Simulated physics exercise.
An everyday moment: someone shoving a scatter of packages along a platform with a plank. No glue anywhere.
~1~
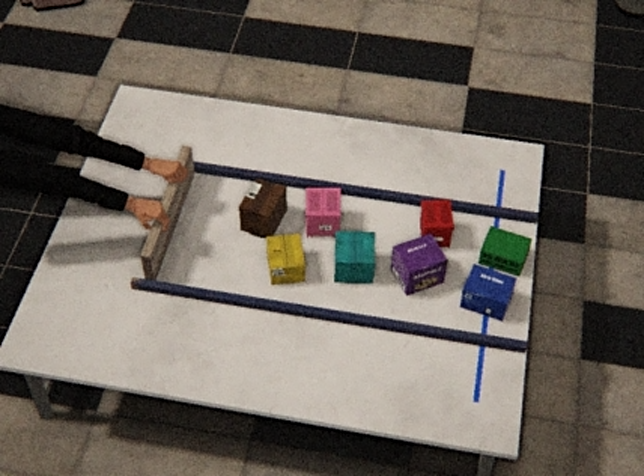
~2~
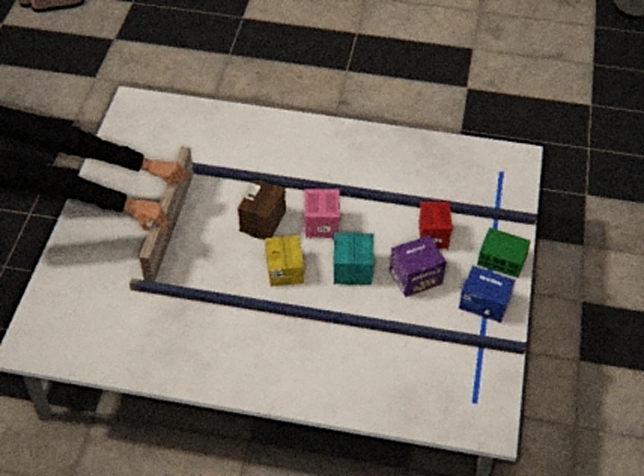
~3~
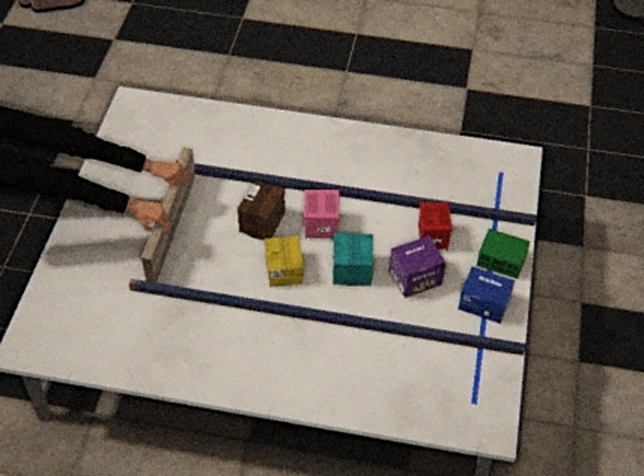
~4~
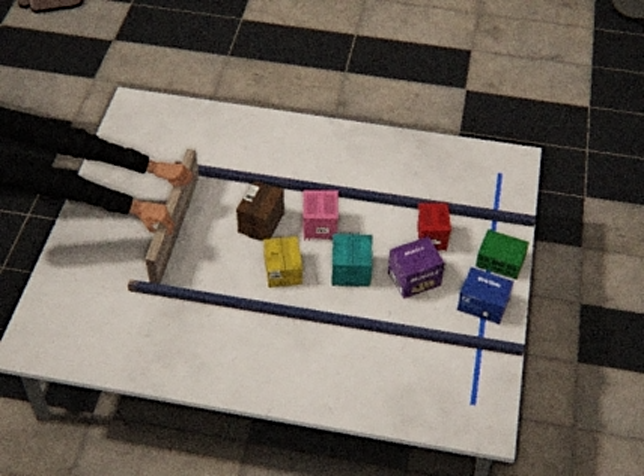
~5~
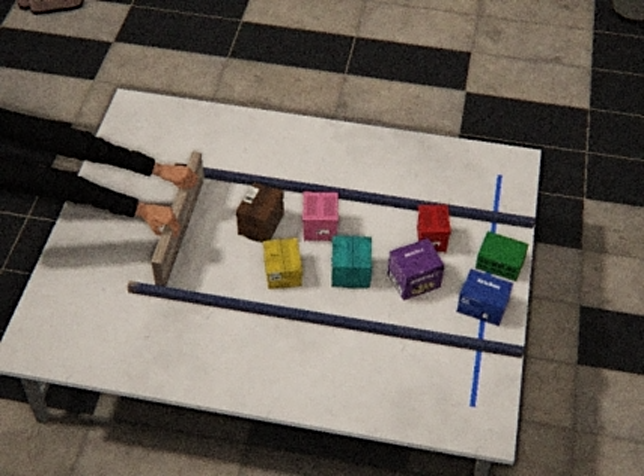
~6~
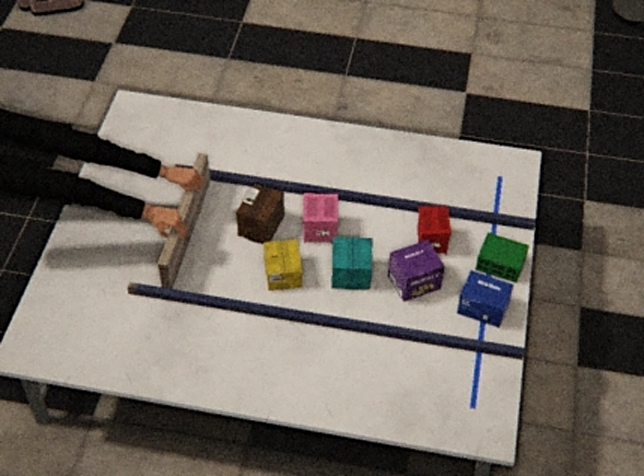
Two hands hold a plank upright at the left of a white table and, after barely moving at first, slide it slightly right between two dark rails. It closes some of the gap to the brown box, while the eight colourful boxes ahead stay practically still, green and blue beside the blue line.
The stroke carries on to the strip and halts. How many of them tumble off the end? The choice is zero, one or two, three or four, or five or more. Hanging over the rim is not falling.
As it turns out, the number that fall off is five or more.
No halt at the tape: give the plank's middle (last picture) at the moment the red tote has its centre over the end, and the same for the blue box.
Near (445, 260) and (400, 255).
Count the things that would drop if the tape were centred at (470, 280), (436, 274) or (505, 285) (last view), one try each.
Try by try, 4, 3 and 6.
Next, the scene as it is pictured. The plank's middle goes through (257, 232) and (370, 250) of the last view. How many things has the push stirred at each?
The counts are 1 and 7.
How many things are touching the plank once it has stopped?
The number is 2.
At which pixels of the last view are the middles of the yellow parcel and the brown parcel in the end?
The yellow parcel at (503, 304), the brown parcel at (509, 252).
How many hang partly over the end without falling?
The number is 0.
A little later, none off yet; green crate at rest near (502, 258); blue box at rest near (485, 299); red tote at rest near (433, 231).
Next, none off yet; green crate shifted a little near (507, 258); blue box shifted about its own width near (515, 313); red tote shifted about its own width near (473, 236).
When it is over, the number that fall off is five or more; down, pink tote, turquoise parcel, purple box, red tote, blue box and green crate.
